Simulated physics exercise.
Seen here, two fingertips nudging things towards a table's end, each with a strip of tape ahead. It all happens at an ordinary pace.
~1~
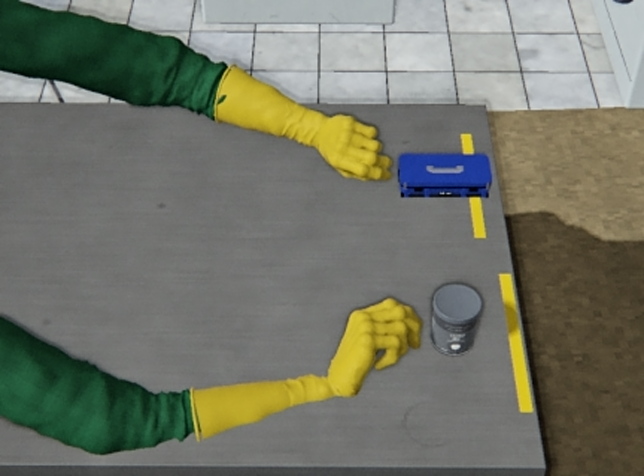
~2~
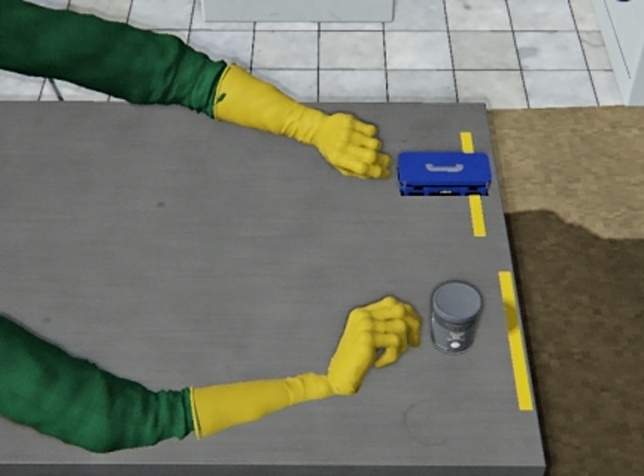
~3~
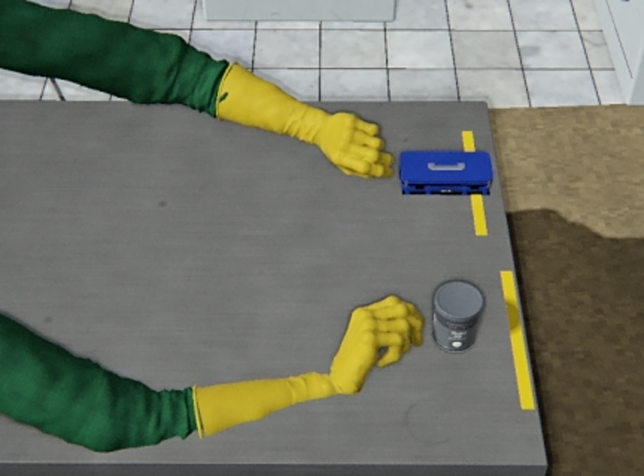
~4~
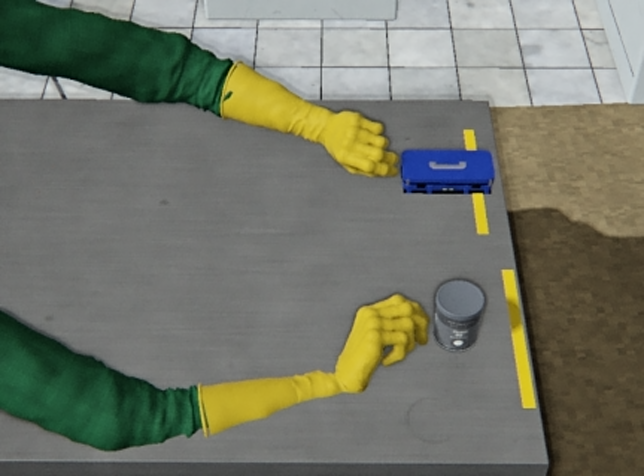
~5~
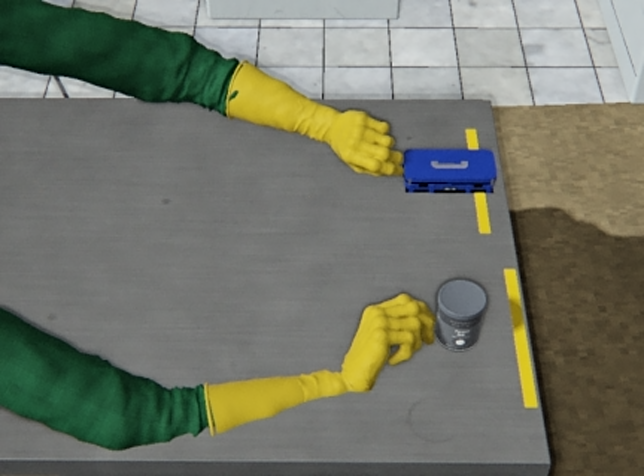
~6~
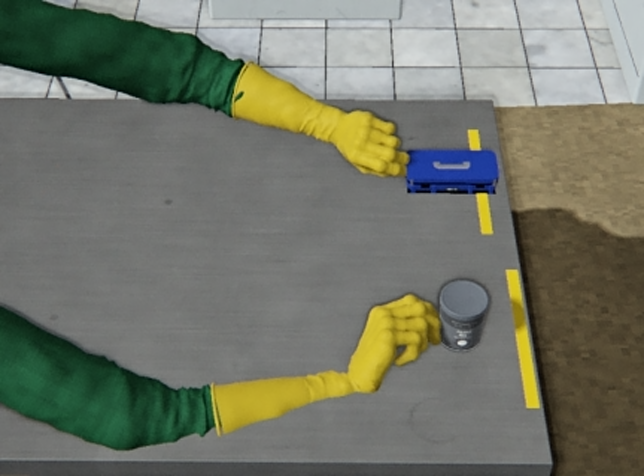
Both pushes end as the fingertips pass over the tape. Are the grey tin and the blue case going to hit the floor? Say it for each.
The grey tin goes over the edge and the blue case goes over the edge.
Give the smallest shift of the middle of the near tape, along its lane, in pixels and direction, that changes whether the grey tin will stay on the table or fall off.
Roughly 20 pixels left.
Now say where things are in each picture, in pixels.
The first frame shows grey tin (455, 321); blue case (444, 176).
The second frame shows blue case (443, 175).
The third frame shows grey tin (457, 318).
The fourth frame shows blue case (446, 173).
The fifth frame shows grey tin (460, 317).
The sixth frame shows grey tin (462, 317); blue case (451, 173).
Then, 1.68 s after the last picture, grey tin tipped 47° from how it was near (567, 333); blue case on its side near (523, 202).
Then, 1.98 s after the last picture, grey tin falling; blue case down below near (469, 424).
By the end, the grey tin falls off the table; the blue case falls off the table.
